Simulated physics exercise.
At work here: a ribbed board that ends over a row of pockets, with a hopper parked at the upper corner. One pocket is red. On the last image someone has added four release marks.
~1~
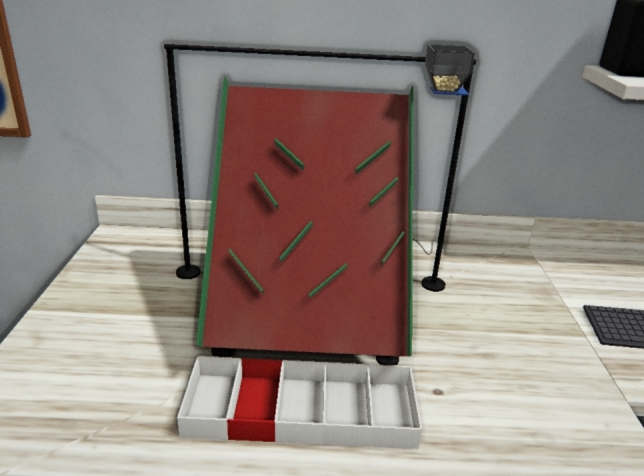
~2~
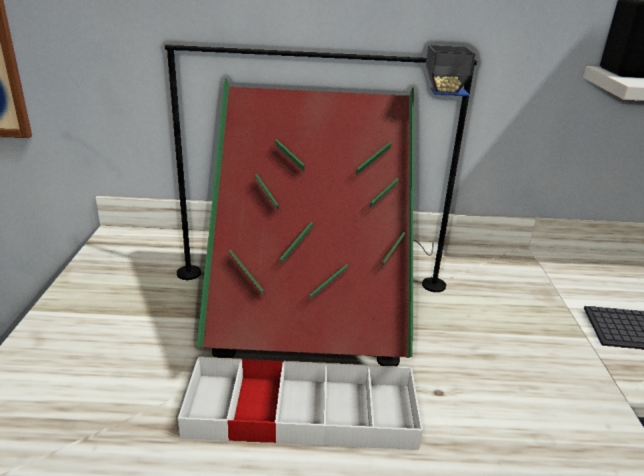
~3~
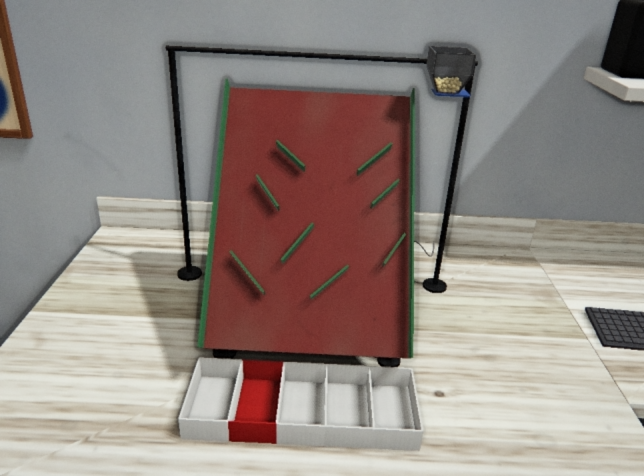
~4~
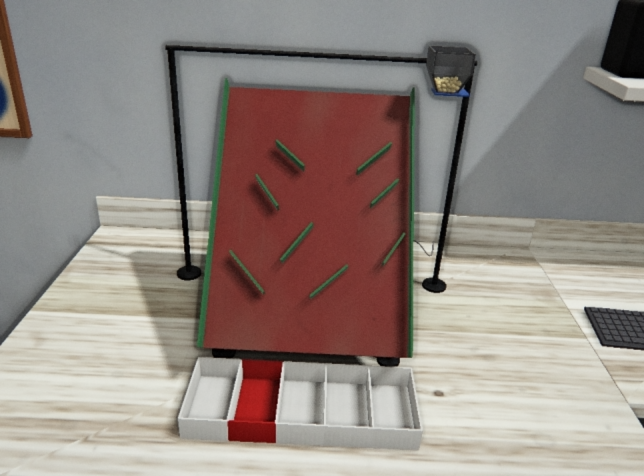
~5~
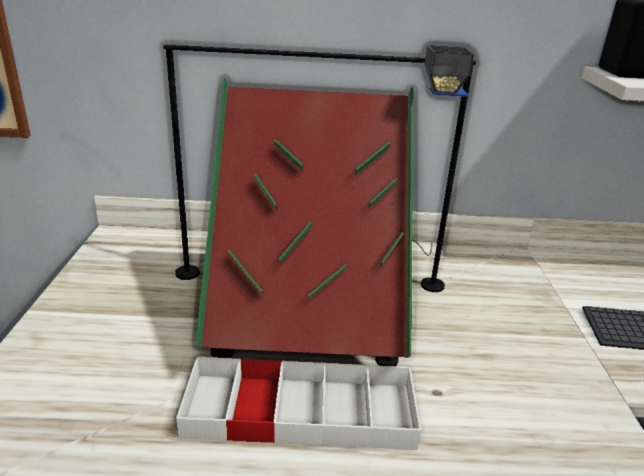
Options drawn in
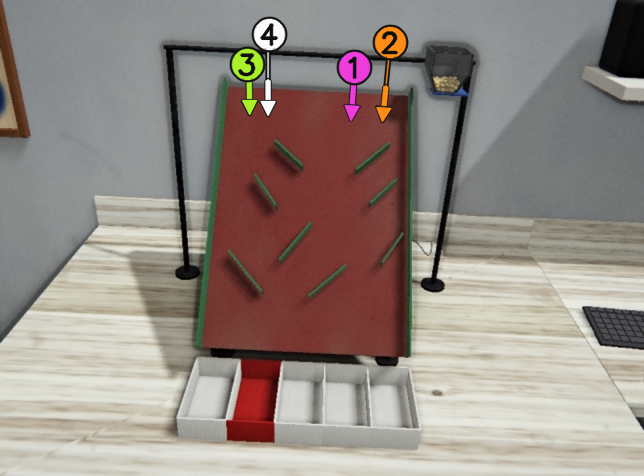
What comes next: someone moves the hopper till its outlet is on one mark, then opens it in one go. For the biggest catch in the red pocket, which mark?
Mark 1.
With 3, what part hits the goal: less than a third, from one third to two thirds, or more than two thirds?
It is less than a third.
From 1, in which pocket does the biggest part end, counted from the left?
The second from the left.
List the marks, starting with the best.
The order is 1, 2, 4, 3.
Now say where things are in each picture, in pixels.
The first frame shows hopper at (444, 85), soya beans, door shut.
The second frame shows ribs (276, 140) to (304, 165), (357, 169) to (391, 142), (256, 174) to (277, 205).
The third frame shows ribs (372, 204) to (399, 179), (281, 260) to (313, 223), (384, 263) to (405, 234).
The fourth frame shows ribs (230, 250) to (263, 292), (310, 296) to (348, 265).
The fifth frame shows red pocket at (251, 430), number 2 of 5 from the left.
On the marked copy, mark 1 meets the board at (351, 114); mark 2 meets the board at (382, 116); mark 3 meets the board at (249, 109); mark 4 meets the board at (268, 110).
If 1 is chosen, about two thirds in the red pocket, about a quarter in other pockets.
If 2 is chosen, about half in the red pocket, about half in other pockets.
If 3 is chosen, a small part in the red pocket, most in other pockets, a small part outside the box.
If 4 is chosen, about a quarter in the red pocket, most in other pockets.
